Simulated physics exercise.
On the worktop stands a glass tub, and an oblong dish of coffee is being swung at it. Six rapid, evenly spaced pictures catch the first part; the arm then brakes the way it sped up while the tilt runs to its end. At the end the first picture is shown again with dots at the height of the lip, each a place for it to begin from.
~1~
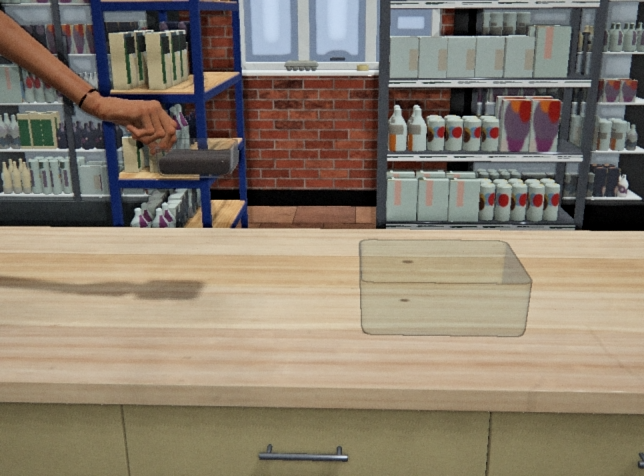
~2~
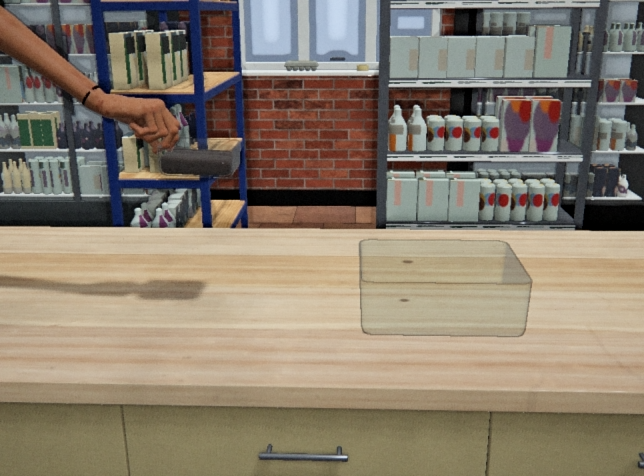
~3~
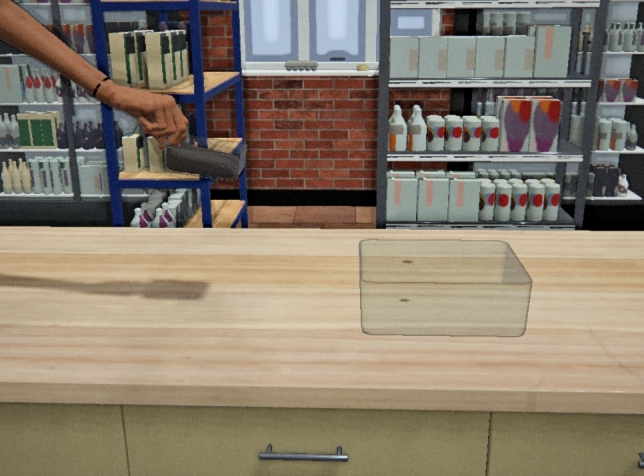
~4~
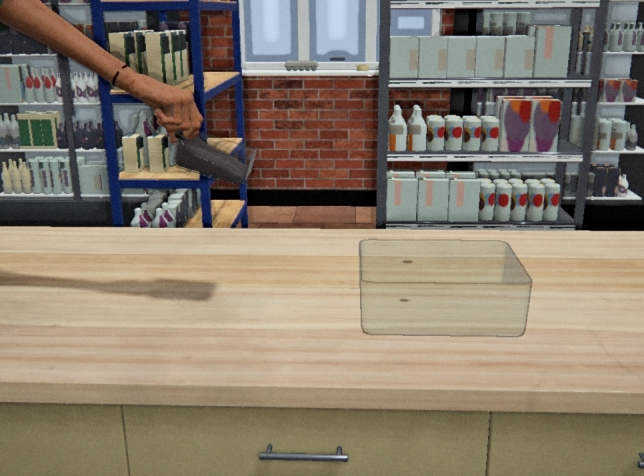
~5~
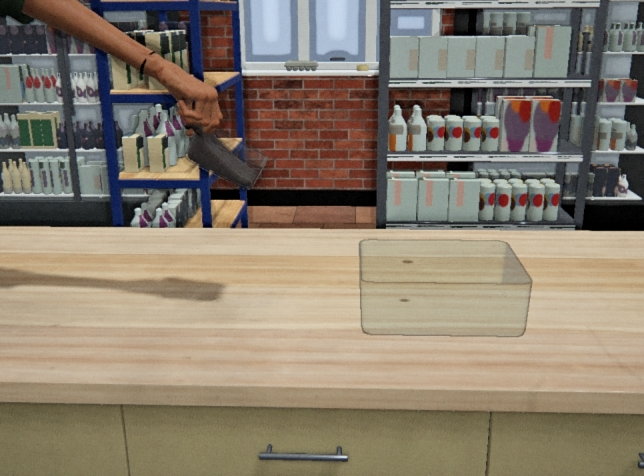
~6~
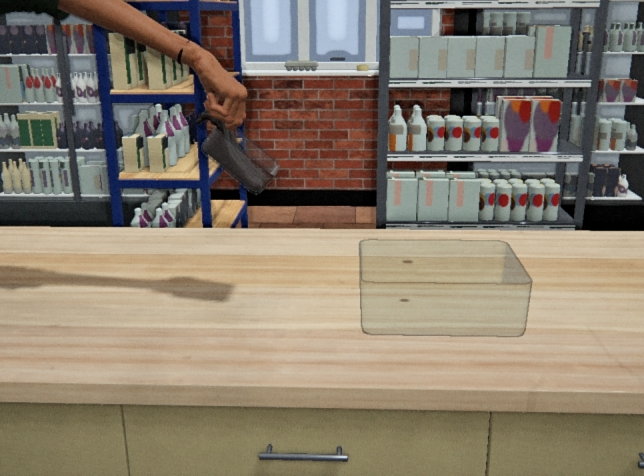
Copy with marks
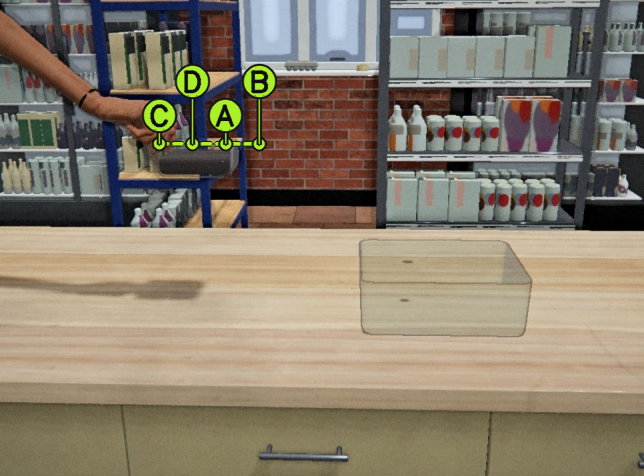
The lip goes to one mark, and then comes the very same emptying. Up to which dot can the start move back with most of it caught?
Choose D.
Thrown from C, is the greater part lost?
Yes.
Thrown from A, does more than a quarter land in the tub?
Yes, it does.
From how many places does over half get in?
Three of them.
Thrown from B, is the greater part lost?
No, not at all.
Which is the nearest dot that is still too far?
C it is.
In lime, A at (225, 143); B at (259, 143); C at (159, 143); D at (192, 143).
Choosing A, about 76 % lands in the tub, 10 % falls short and 15 % goes beside or beyond.
Choosing B, about 78 % lands in the tub, 12 % falls short and 10 % goes beside or beyond.
Choosing C, about 29 % lands in the tub, 66 % falls short and 6 % goes beside or beyond.
Choosing D, about 64 % lands in the tub, 28 % falls short and 8 % goes beside or beyond.
